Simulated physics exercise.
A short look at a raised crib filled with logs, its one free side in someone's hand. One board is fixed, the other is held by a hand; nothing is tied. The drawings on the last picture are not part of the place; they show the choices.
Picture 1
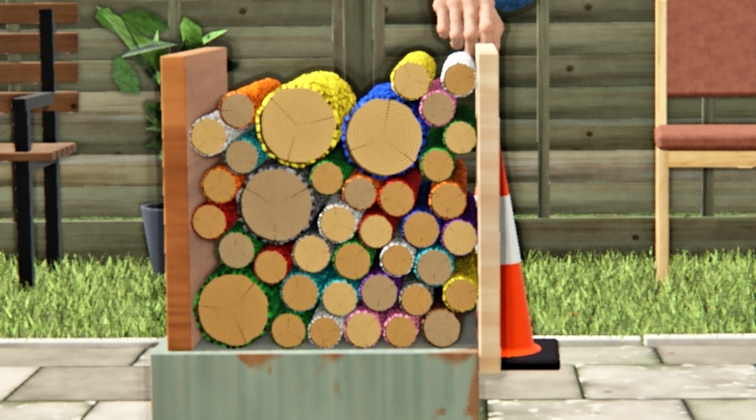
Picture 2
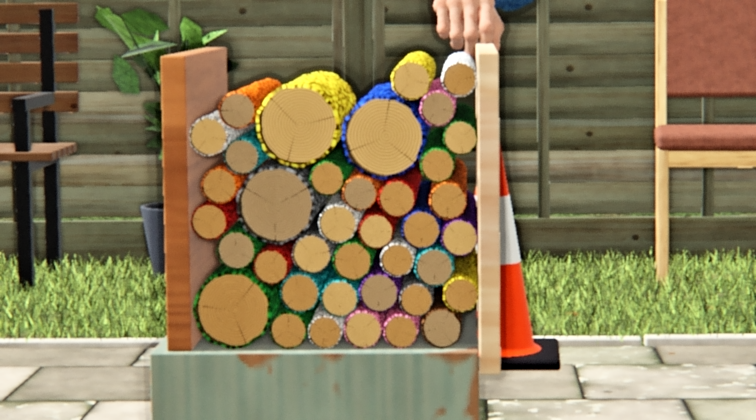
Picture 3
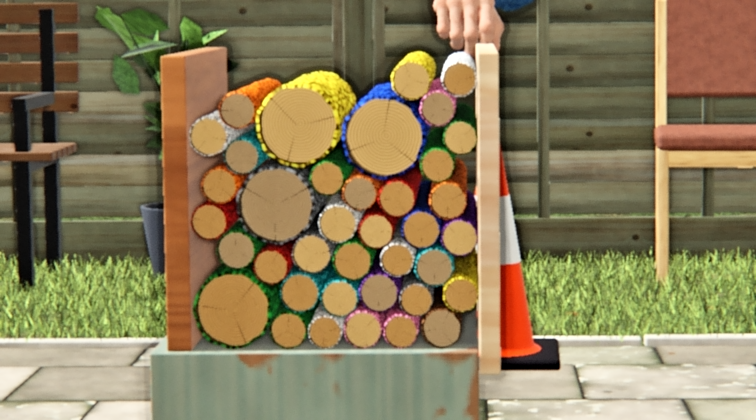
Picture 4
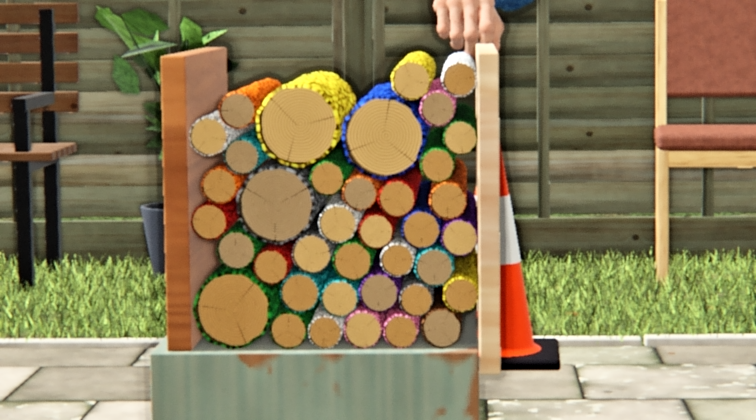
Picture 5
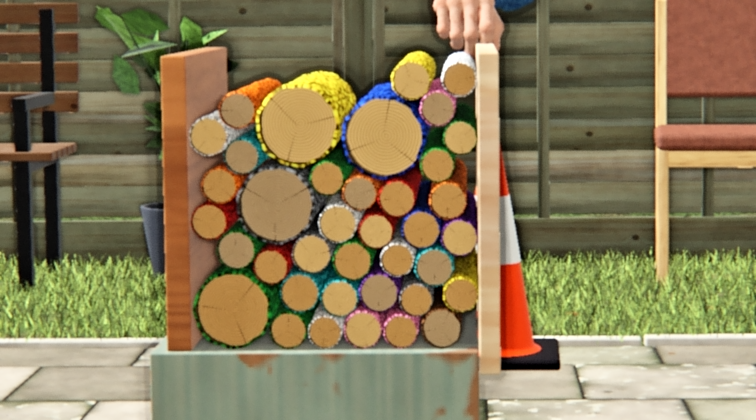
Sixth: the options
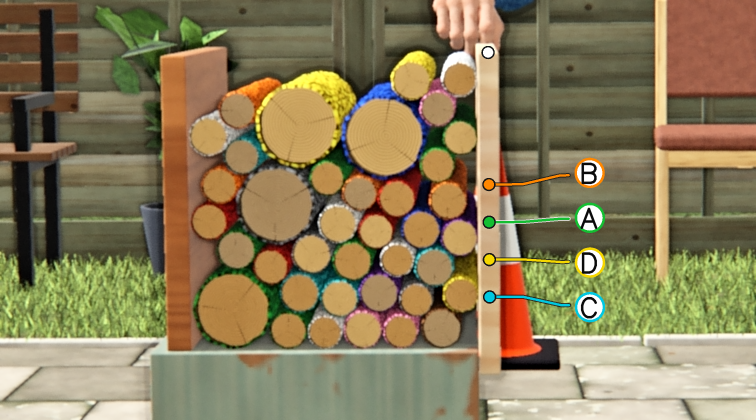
In a fenced garden, a hand rests atop the right board of a crib of stacked, colourful-barked logs, with nothing visibly moving.
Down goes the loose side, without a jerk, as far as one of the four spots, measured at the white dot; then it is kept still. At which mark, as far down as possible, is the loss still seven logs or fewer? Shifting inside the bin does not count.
Down to D.
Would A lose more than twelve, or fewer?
It loses fewer than twelve.
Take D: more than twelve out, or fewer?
At D, fewer than twelve.
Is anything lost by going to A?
At A: Yes.
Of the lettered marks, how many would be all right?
Three of the four.
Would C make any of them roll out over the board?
At C: Yes.
On the marked copy, A at (489, 223); B at (489, 184); C at (490, 297); D at (490, 260); the white dot at (488, 52).
With D. Early on, top of the board (478, 150).
Further on, top of the board (479, 256).
At the end, top of the board (479, 259), seven out over the board.
As for the rest, A three out over the board; B two out over the board; C more than seven out over the board.
